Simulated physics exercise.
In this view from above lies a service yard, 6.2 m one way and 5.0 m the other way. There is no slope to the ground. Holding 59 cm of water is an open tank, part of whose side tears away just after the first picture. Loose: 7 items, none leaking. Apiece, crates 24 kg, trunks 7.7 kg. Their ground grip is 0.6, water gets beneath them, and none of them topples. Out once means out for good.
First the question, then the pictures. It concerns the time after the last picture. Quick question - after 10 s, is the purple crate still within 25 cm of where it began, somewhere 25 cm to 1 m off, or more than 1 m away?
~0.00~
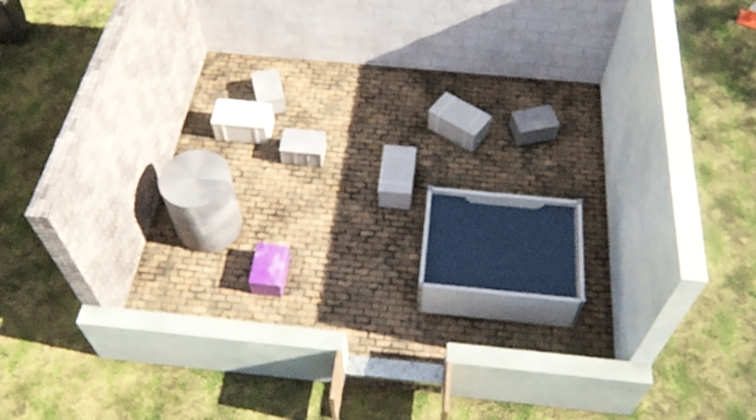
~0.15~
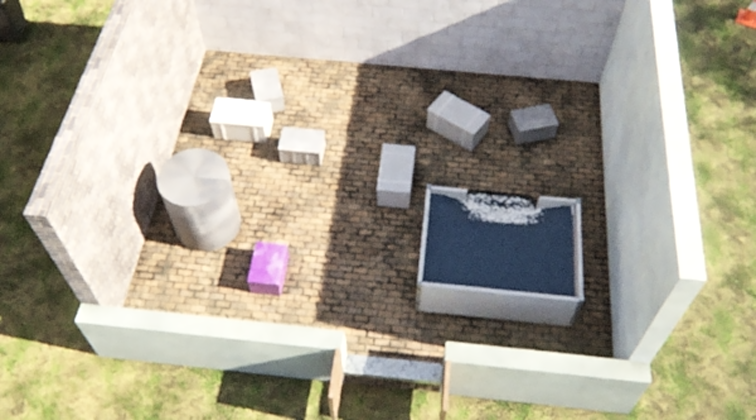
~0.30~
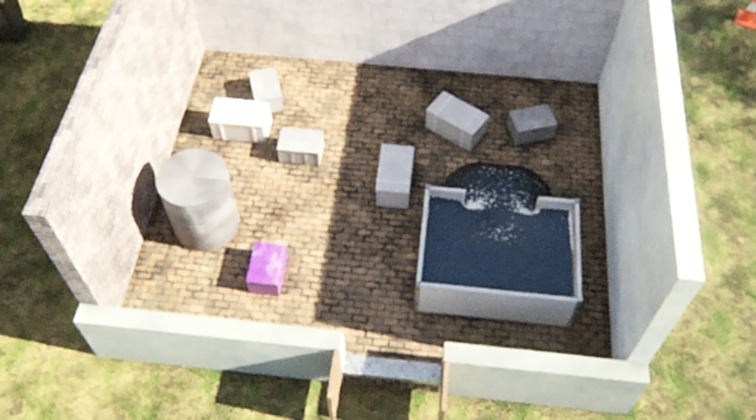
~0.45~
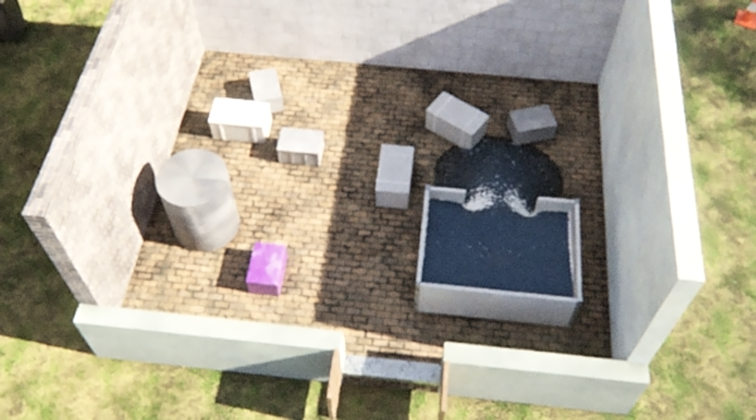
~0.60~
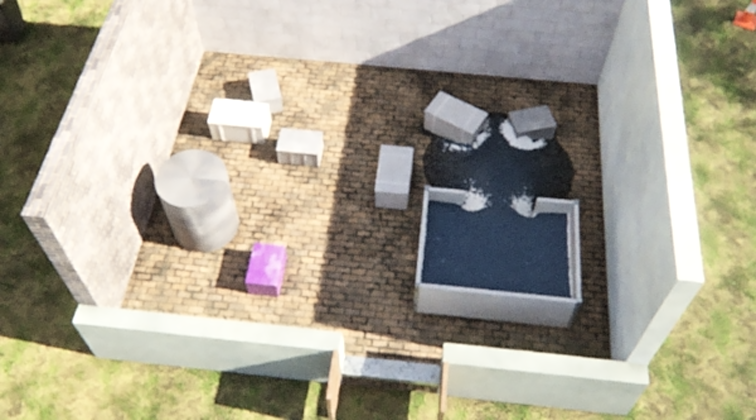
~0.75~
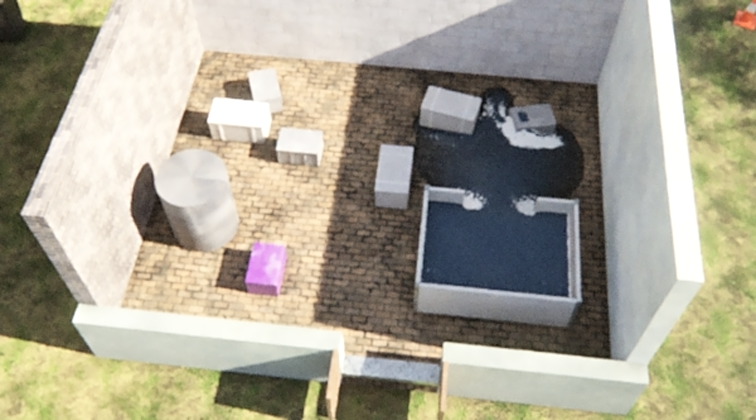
Its move will be negligible.
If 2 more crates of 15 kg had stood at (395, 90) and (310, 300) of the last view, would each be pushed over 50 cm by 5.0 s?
Well, the first one is higher and the other lower.
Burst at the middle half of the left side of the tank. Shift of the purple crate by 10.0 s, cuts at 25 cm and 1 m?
Well, the purple crate is flushed away.
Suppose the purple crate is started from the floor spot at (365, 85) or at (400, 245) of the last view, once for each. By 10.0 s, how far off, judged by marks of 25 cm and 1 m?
Outcomes in order: It is taken a long way; it sits still.
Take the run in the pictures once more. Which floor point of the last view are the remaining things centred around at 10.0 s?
Mean position: Approximately (326, 175).
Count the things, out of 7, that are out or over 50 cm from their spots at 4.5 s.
At that moment it comes to 1.
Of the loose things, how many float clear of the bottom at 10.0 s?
3.
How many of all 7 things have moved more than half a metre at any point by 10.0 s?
That comes to 4.
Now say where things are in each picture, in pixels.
In the first frame, the purple crate at (269, 264) rests on the ground; 2.7 m2 under water; 0 of 7 have shifted.
In the second frame, the purple crate at (267, 263), on the bottom; water covers 3.2 m2; 0 of 7 have shifted.
In the third frame, the purple crate at (266, 263) rests on the ground; 3.9 m2 under water; 0 of 7 have shifted.
In the fourth frame, the purple crate at (266, 263) rests on the ground; 4.8 m2 under water; 0 of 7 have shifted.
In the fifth frame, the purple crate at (265, 264) rests on the ground; water covers 5.5 m2; 0 of 7 have shifted.
In the sixth frame, the purple crate at (265, 263) rests on the ground; 6.3 m2 under water; 2 of 7 have shifted.
After 2.0 s the purple crate is near (265, 263), 0.0 m from its start, aground; 0 of 7 are out; 2 afloat.
After 4.5 s the purple crate is near (265, 263), 0.0 m from its start, aground; 0 of 7 are out; 2 afloat.
After 7.0 s the purple crate is near (265, 263), 0.0 m from its start, aground; 0 of 7 are out; 2 afloat.
After 10.0 s the purple crate is near (265, 263), 0.0 m from its start, aground; 0 of 7 are out; 3 afloat.
